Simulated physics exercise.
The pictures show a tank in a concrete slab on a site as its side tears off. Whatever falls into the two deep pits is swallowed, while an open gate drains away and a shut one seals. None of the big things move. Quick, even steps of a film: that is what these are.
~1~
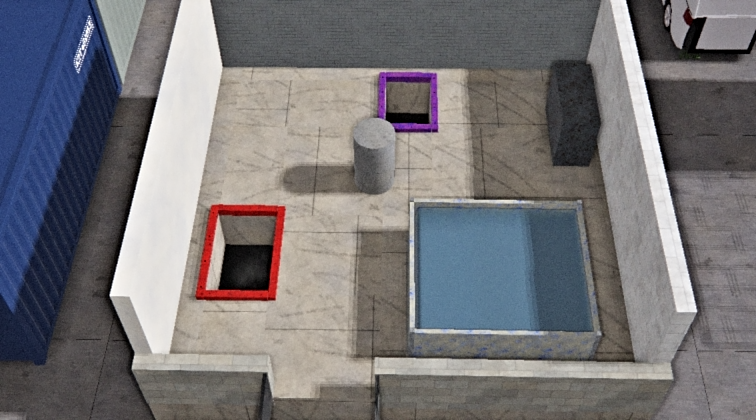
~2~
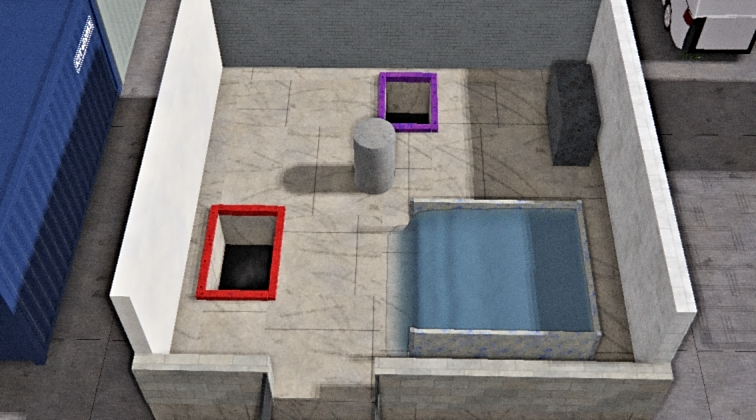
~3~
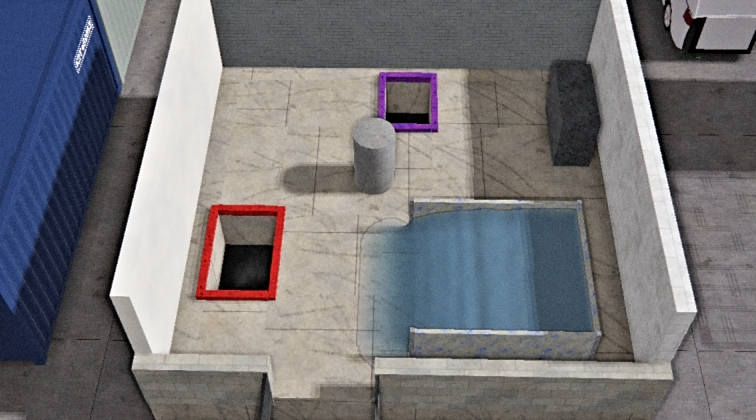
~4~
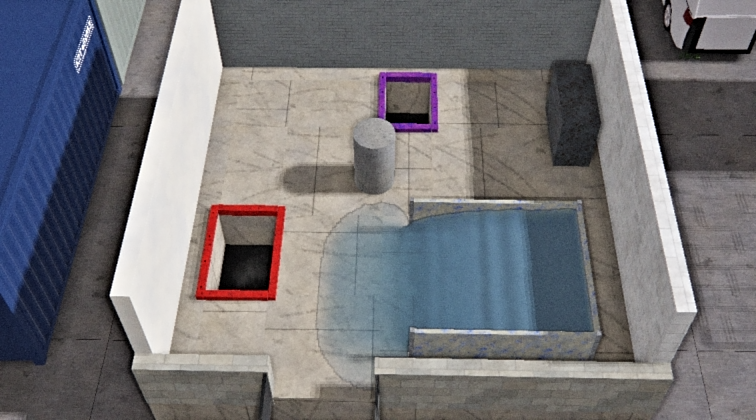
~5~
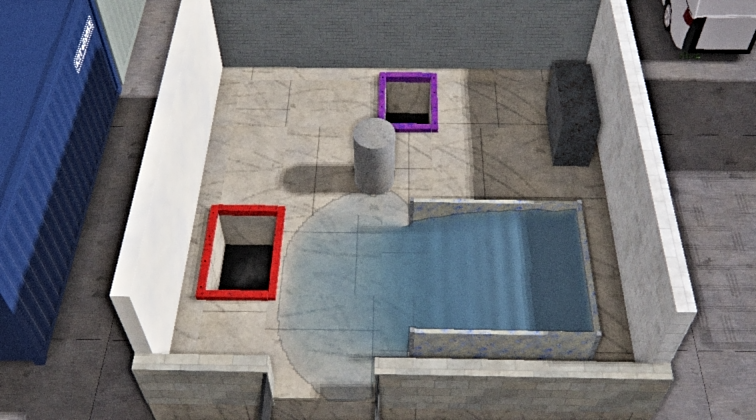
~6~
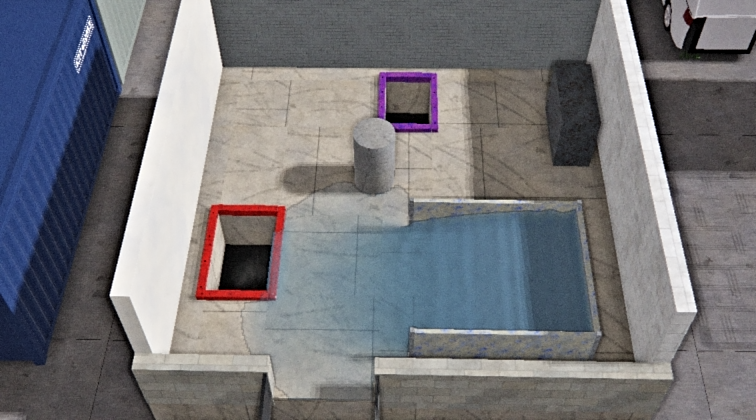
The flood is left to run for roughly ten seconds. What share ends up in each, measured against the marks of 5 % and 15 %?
Outcome: The gate is left holding a hefty amount - past fifteen per cent; the purple pit is left holding a tiny amount - below five per cent; the red pit is left holding a hefty amount - past fifteen per cent.
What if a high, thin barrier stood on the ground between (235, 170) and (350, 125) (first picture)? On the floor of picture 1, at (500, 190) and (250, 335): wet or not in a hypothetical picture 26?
Going in order, I'd say kept out of it and drenched.
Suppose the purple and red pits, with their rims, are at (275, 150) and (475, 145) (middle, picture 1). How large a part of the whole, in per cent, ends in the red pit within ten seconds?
In per cent: Red 0.
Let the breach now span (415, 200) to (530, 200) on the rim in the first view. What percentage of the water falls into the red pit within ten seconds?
The red pit gets 0 per cent.
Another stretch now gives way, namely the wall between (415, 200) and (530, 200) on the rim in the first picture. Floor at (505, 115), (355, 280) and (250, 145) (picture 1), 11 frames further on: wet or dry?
Well, the first is hit by the spill, the next missed by the spill, the last missed by the spill.
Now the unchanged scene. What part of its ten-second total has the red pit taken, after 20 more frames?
Some 75 per cent.
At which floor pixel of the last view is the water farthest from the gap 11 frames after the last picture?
The farthest wet point should be near (215, 111).
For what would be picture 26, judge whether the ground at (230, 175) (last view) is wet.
That place: Swamped.
A moment on, water covers 35 % of the floor; the gate 1 %, the purple pit 0 %, the red pit 6 %.
Next, water covers 40 % of the floor; the gate 3 %, the purple pit 0 %, the red pit 15 %.
Then, water covers 45 % of the floor; the gate 6 %, the purple pit 0 %, the red pit 26 %.
Later, water covers 60 % of the floor; the gate 11 %, the purple pit 1 %, the red pit 33 %.
In the end, water covers 80 % of the floor; the gate 17 %, the purple pit 1 %, the red pit 33 %.
